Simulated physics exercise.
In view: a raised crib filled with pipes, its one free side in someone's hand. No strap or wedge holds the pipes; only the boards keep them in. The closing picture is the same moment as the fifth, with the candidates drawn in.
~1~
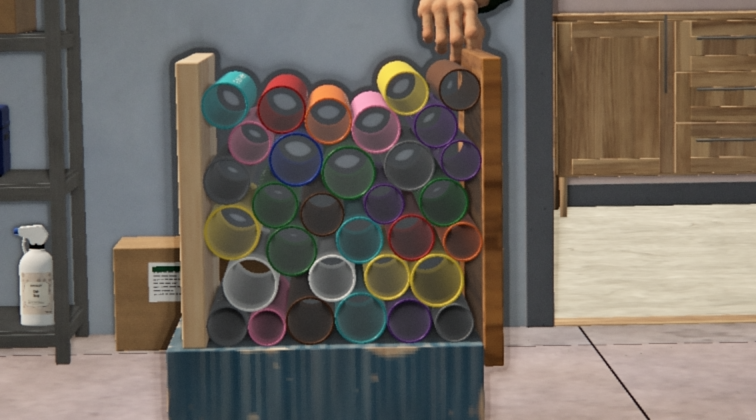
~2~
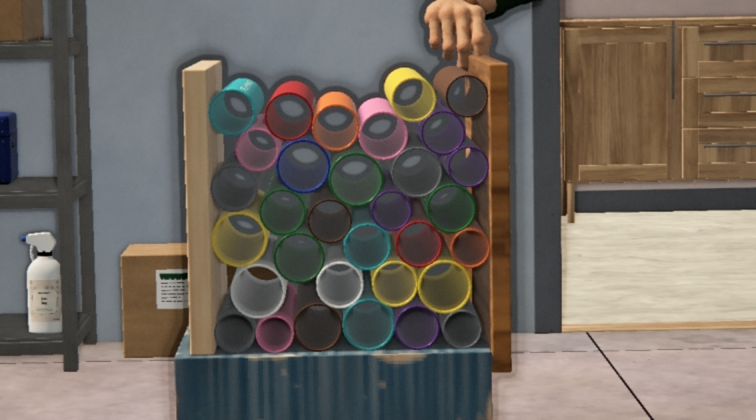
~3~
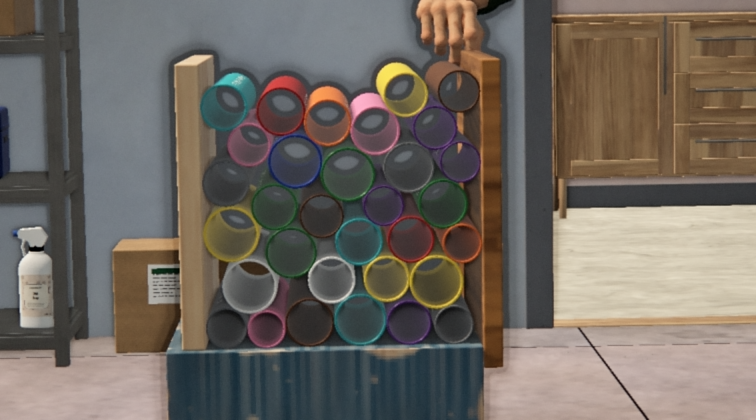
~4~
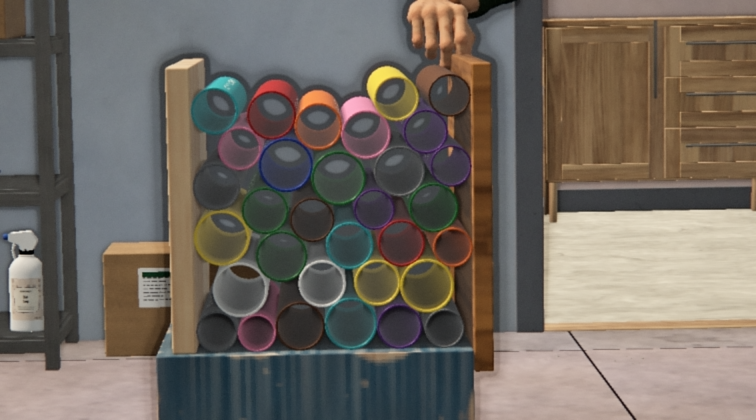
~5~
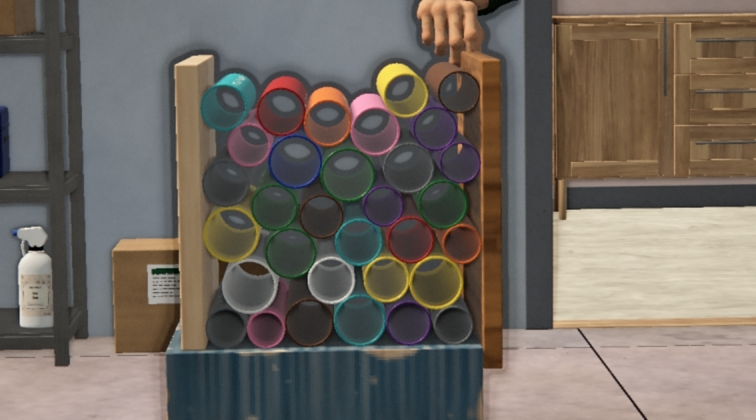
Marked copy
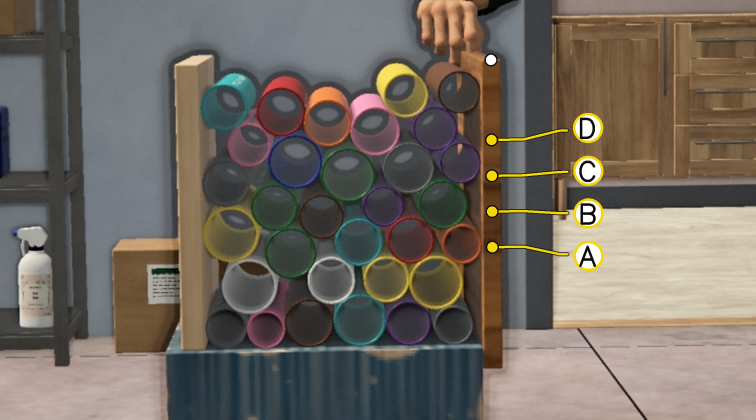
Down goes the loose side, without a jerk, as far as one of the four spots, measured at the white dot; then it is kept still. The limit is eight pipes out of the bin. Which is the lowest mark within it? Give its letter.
Mark A is as low as it can go.
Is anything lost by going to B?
At B: Yes.
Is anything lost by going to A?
Yes.
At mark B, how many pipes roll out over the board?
The count is four.
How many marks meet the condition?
Four of the four.
On the marked copy, A at (492, 247); B at (492, 211); C at (492, 176); D at (491, 140); the white dot at (491, 60).
Following A. Soon after the start, top of the board (481, 140).
Later, top of the board (482, 232).
In the end, top of the board (482, 246), about four out over the board.
As for the rest, B about four out over the board; C one out over the board; D none out over the board.
